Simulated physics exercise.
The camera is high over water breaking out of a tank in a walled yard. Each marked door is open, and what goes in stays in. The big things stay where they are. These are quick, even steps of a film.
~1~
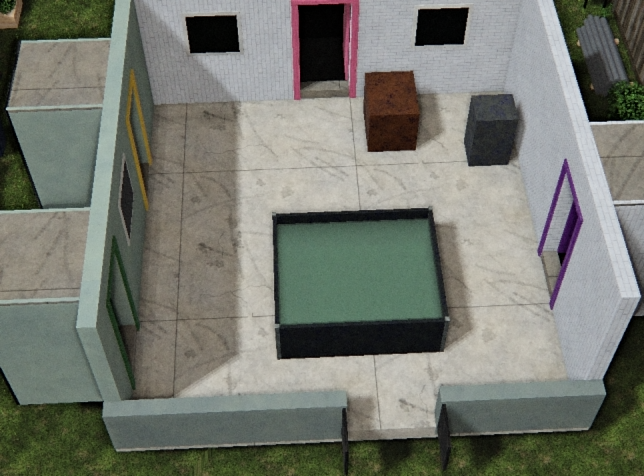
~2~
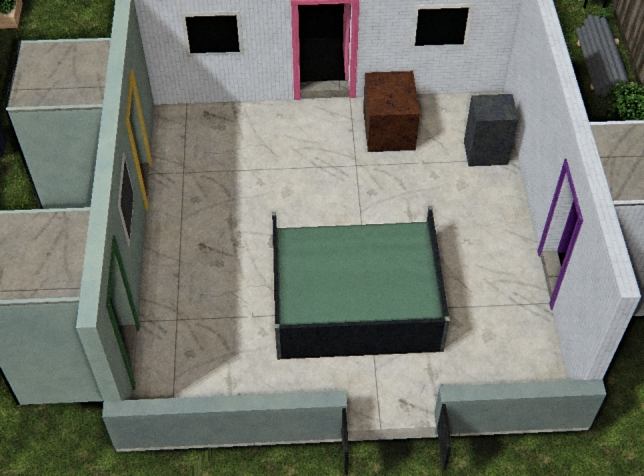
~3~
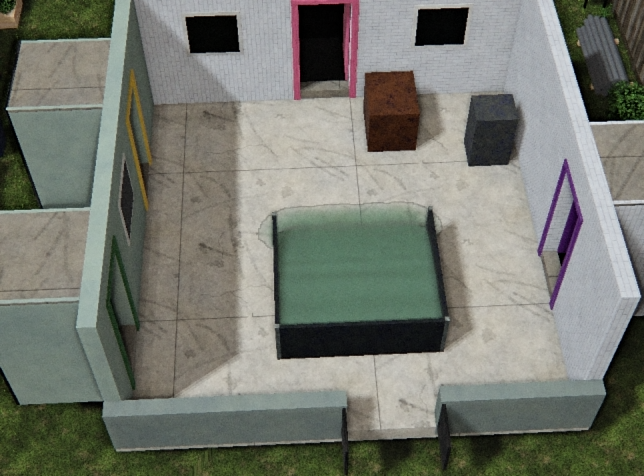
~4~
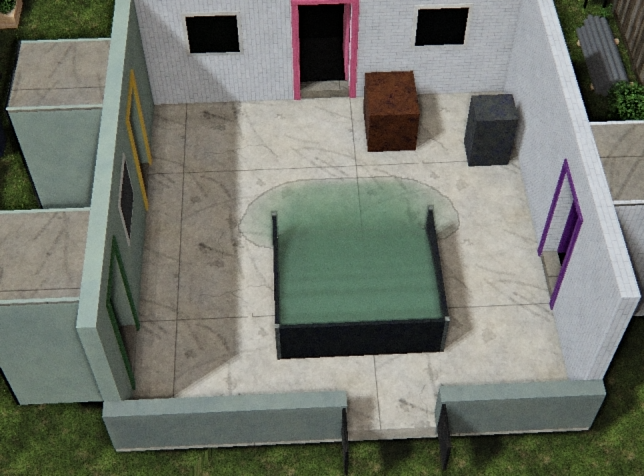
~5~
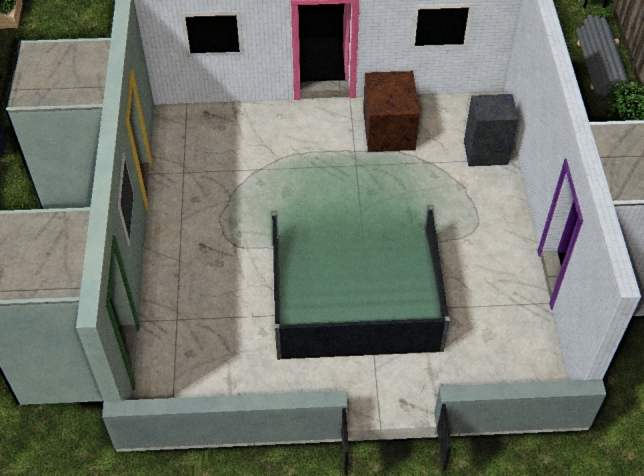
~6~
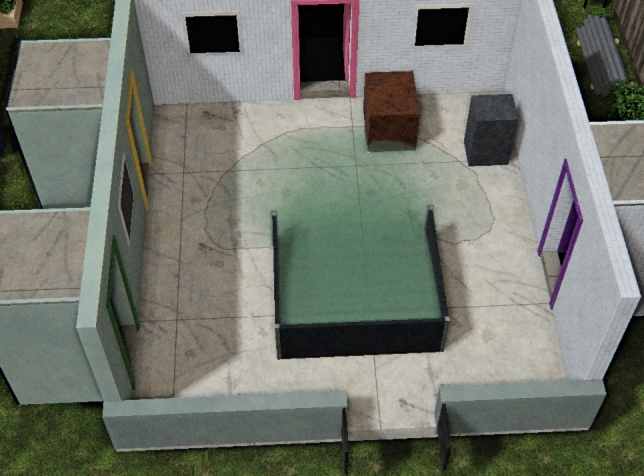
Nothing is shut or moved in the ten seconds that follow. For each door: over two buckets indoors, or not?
The purple door holds within the limit; the yellow door floods; the pink door floods; the green door holds within the limit.
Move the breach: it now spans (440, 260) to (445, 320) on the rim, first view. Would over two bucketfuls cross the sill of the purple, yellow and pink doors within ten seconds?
Purple door takes more, yellow door is over, pink door holds.
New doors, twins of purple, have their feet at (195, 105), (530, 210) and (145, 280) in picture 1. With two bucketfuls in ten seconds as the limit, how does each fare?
As listed: Passes that mark, stays under, takes less.
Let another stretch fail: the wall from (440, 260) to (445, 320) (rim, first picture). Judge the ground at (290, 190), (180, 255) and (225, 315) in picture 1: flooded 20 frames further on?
One after the other: Free of water, dry, no water.
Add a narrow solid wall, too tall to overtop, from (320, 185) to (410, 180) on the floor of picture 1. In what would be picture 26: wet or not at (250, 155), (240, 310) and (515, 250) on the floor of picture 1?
In turn: Wet, not flooded, flooded.
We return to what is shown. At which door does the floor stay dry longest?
Last comes the green-painted one.
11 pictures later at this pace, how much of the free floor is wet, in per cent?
Roughly 50 per cent.
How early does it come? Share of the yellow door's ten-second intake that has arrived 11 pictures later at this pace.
I make it 0 per cent.
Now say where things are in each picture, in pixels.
The tank at (357, 268) is whole and still, in the first frame.
Water pours out on the tank's far side and has run to a hidden place, in the second frame.
The front is at (434, 221), out from the gap on the tank's far side, in the third frame.
The front is at (446, 203), out from the gap on the tank's far side, in the fourth frame.
The front is at (457, 186), out from the gap on the tank's far side, in the fifth frame.
Water pours out on the tank's far side and has run to (287, 136), in the sixth frame.
A moment on, water covers 40 % of the floor; the purple door not reached, the yellow door not reached, the pink door over two buckets in, the green door not reached.
Next, water covers 50 % of the floor; the purple door not reached, the yellow door wet at the sill, nothing in, the pink door far over two buckets in, the green door not reached.
Then, water covers 55 % of the floor; the purple door wet at the sill, nothing in, the yellow door under two buckets in, the pink door far over two buckets in, the green door not reached.
Later, water covers 95 % of the floor; the purple door wet at the sill, nothing in, the yellow door over two buckets in, the pink door far over two buckets in, the green door wet at the sill, nothing in.
In the end, water covers 95 % of the floor; the purple door wet at the sill, nothing in, the yellow door over two buckets in, the pink door far over two buckets in, the green door wet at the sill, nothing in.
